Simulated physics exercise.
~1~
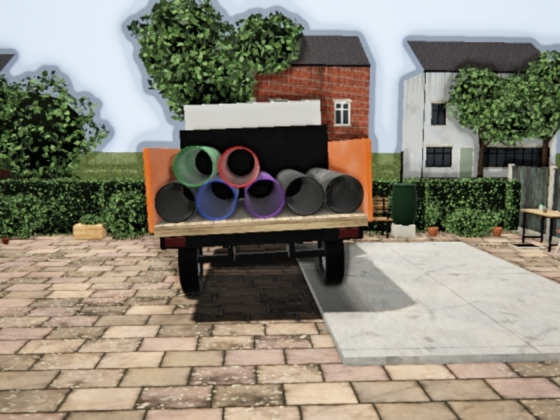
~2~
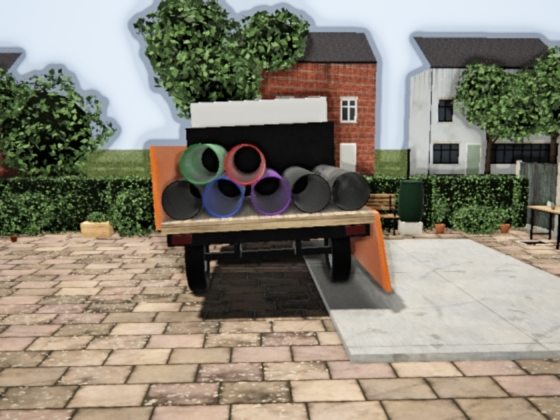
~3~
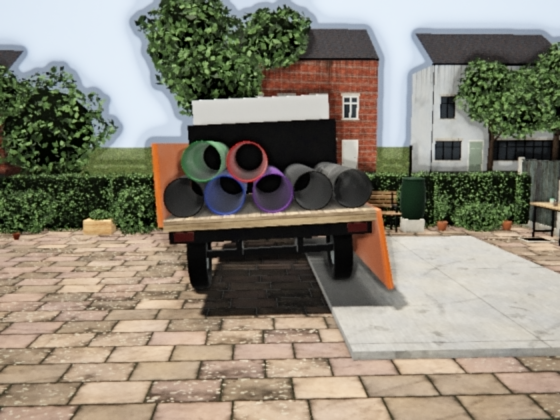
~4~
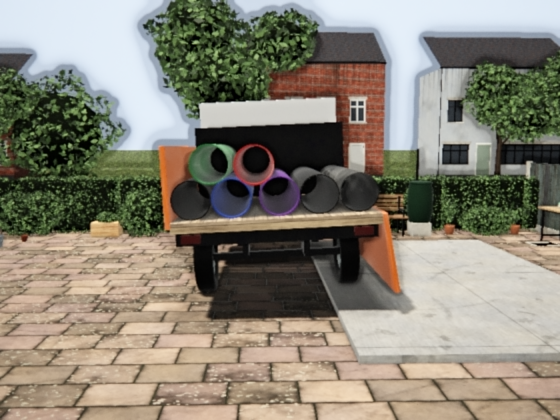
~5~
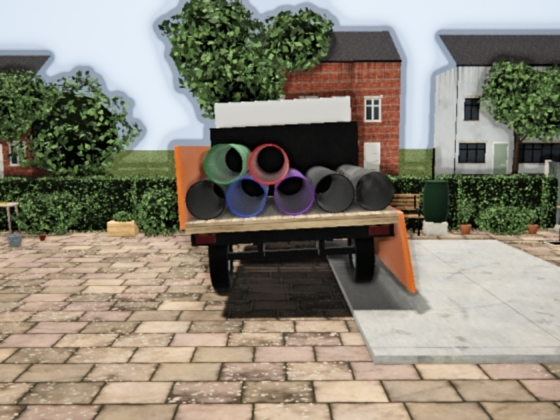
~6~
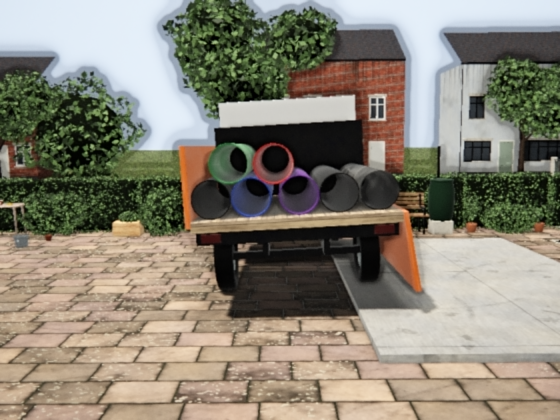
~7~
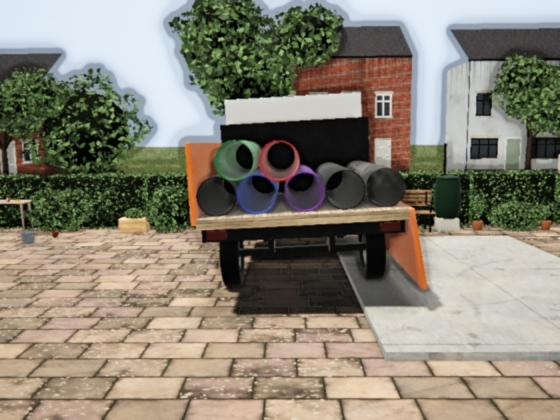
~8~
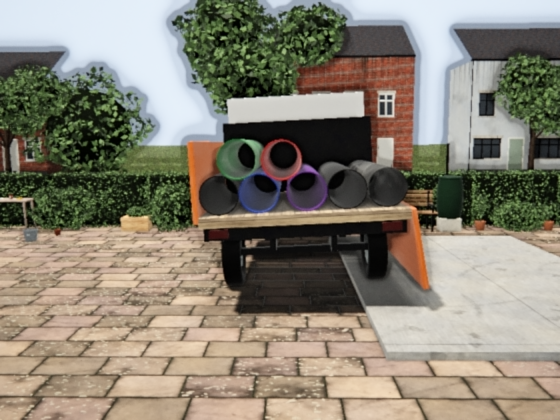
Right side panel of a parked flatbed lorry swinging down to hang below the deck, the stacked black and coloured pipes staying aboard.
